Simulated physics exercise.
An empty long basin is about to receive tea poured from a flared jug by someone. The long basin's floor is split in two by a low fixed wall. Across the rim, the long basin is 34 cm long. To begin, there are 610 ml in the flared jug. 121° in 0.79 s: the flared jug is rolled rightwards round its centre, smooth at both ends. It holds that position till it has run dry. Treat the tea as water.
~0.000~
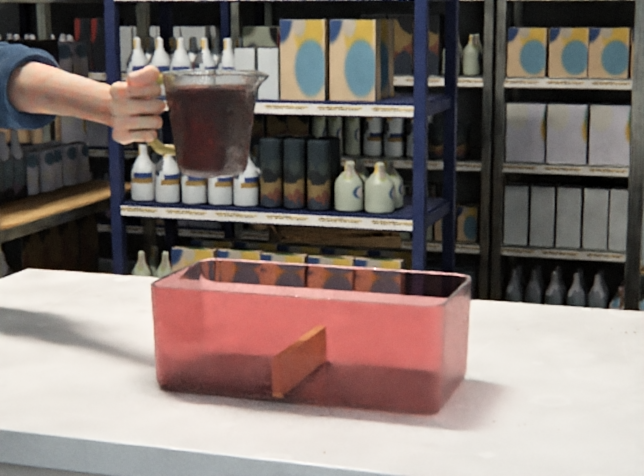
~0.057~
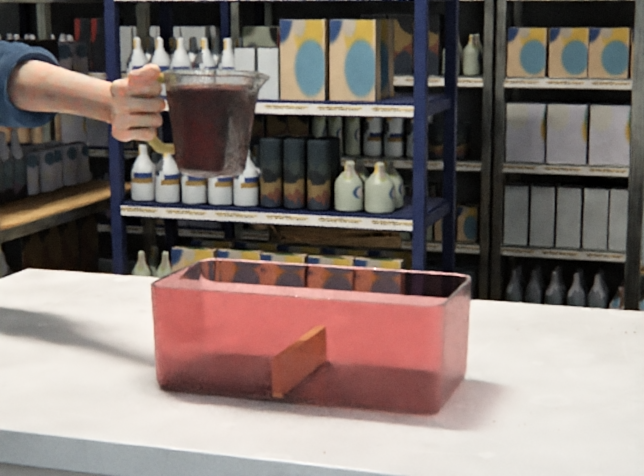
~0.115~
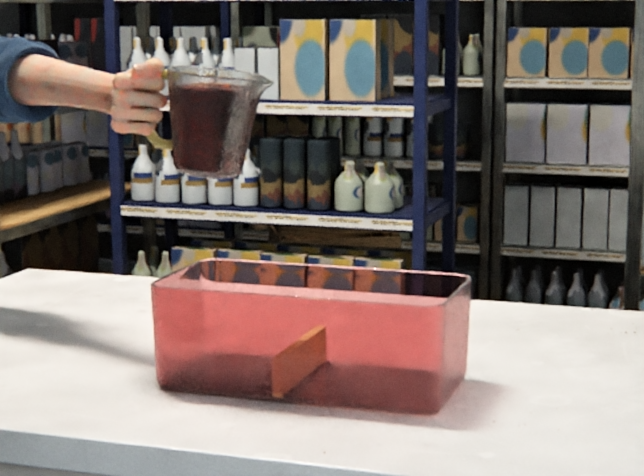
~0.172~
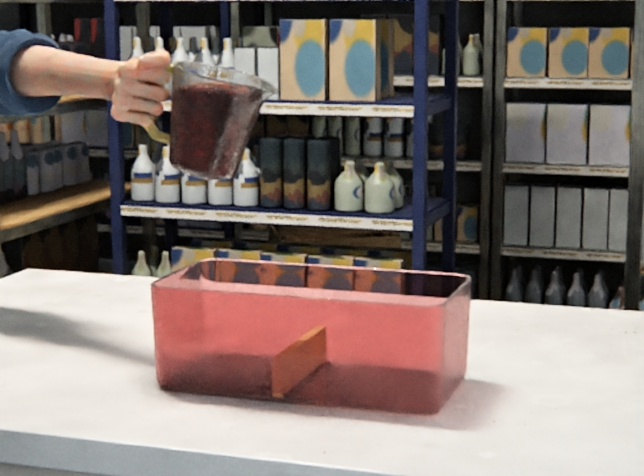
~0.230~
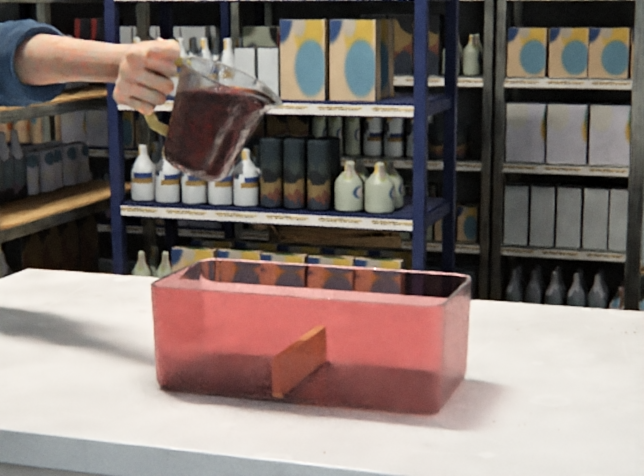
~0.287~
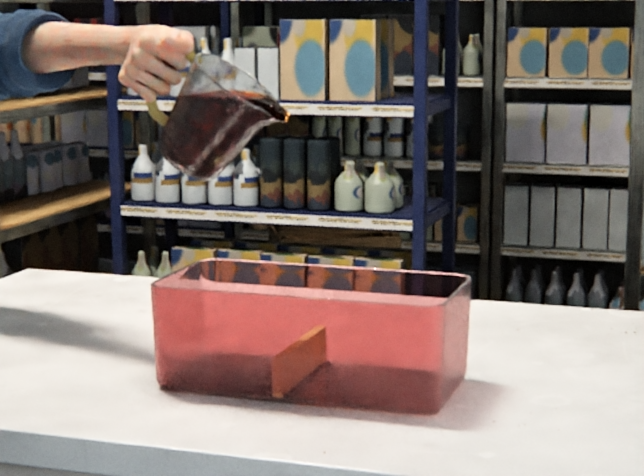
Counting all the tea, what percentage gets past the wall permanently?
The share past the wall is about 74 per cent.
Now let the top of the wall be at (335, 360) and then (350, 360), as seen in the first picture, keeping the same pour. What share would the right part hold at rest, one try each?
35 % and 20 %.
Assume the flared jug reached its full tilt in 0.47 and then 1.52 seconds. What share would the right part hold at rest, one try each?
Around 50 per cent first, around 85 per cent next.
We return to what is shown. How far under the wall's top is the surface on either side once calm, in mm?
Close to 40 mm left and close to 30 mm right.
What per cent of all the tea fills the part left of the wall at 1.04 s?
24 %.
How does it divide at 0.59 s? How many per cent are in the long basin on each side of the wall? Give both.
I'd say some 0 on the left and some 26 on the right.
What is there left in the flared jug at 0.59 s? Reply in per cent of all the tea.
Still held: Roughly 40 % of the total.
After 0.59 s the tilt is 103° and 40 per cent is still to pour, 0 is left of the wall and 26 right of it.
After 0.81 s the tilt is 121° and 2 per cent is still to pour, 17 is left of the wall and 73 right of it.
After 1.04 s the tilt is 121° and 0 per cent is still to pour, 23 is left of the wall and 74 right of it.
After 1.29 s the tilt is 121° and 0 per cent is still to pour, 23 is left of the wall and 74 right of it.
In the end 23 per cent lies left of the wall, 74 right of it and 2 outside.
